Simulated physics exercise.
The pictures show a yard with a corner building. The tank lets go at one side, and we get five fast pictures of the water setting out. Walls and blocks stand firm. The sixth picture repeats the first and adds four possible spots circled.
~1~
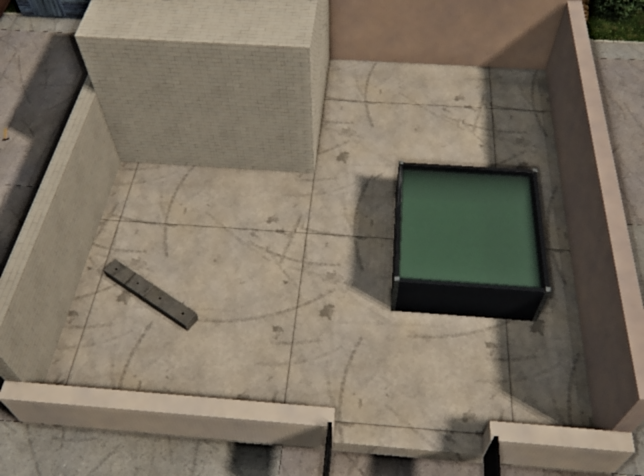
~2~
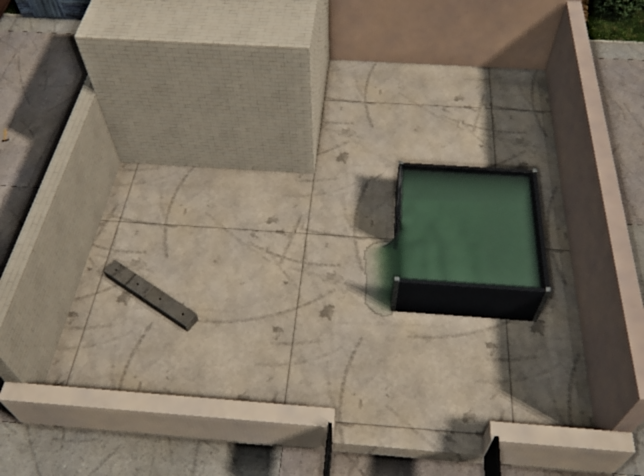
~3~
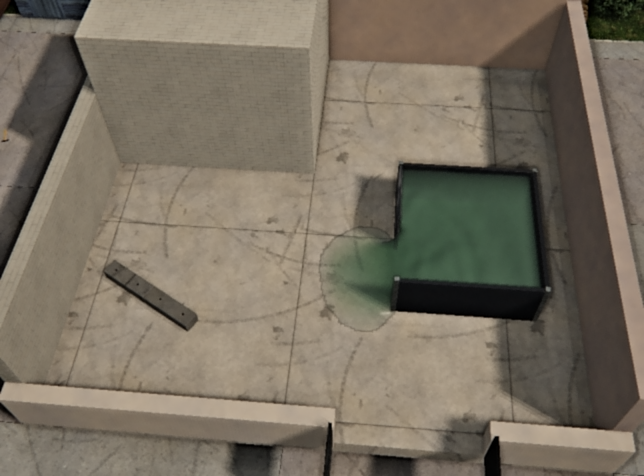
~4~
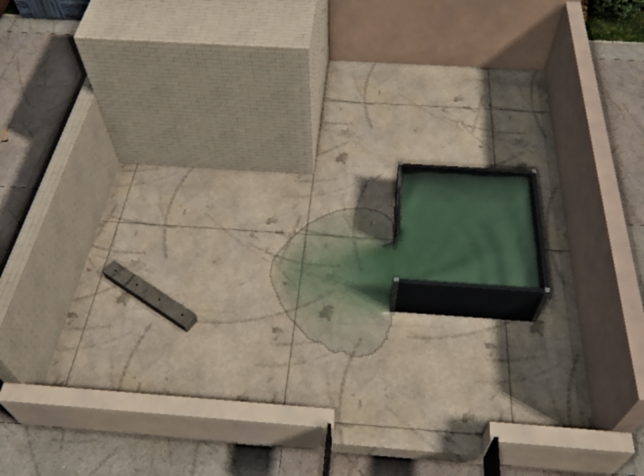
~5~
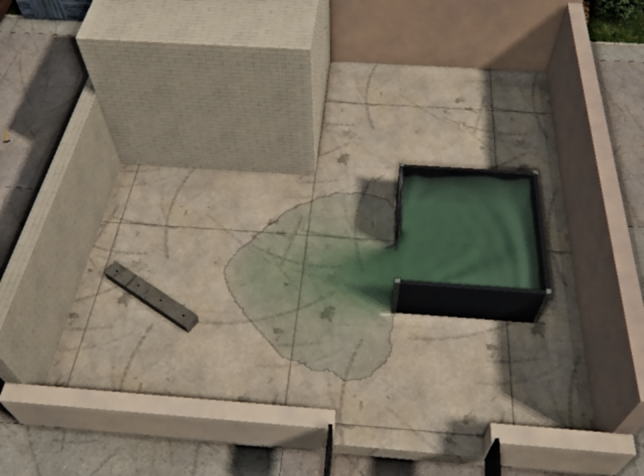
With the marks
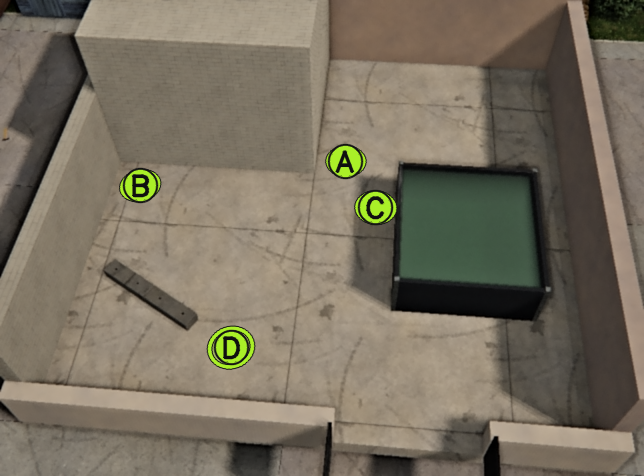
The clip opens on a walled yard with a corner building, a dark plank on the paved ground and a square tank full of green liquid at right. Green liquid pours from the tank's left side, then fans out leftward across the paving in a widening, thinning puddle, while ripples cross the tank's surface.
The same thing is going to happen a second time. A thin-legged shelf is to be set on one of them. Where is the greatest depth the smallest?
The best ring is A.
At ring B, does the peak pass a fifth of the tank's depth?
Yes, clearly.
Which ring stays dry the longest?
Here it is ring C.
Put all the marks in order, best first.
The order is A, C, D, B.
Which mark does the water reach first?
That is ring D.
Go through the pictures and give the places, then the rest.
Tank full, its middle at (469, 226); open gate at (411, 419), in the first frame.
In the second frame, 1 % of the ground under water, visible out to (380, 246).
In the third frame, 4 % of the ground under water, visible out to (328, 255).
In the fourth frame, 9 % of the ground under water, visible out to (280, 259).
In the fifth frame, 15 % of the ground under water, visible out to (231, 273).
In lime, A at (345, 161); B at (140, 185); C at (375, 207); D at (231, 347).
With A, the water peaks at about 7 % of the depth that stood in the tank.
With B, the water peaks at about 51 % of the depth that stood in the tank.
With C, the water peaks at about 18 % of the depth that stood in the tank.
With D, the water peaks at about 30 % of the depth that stood in the tank.
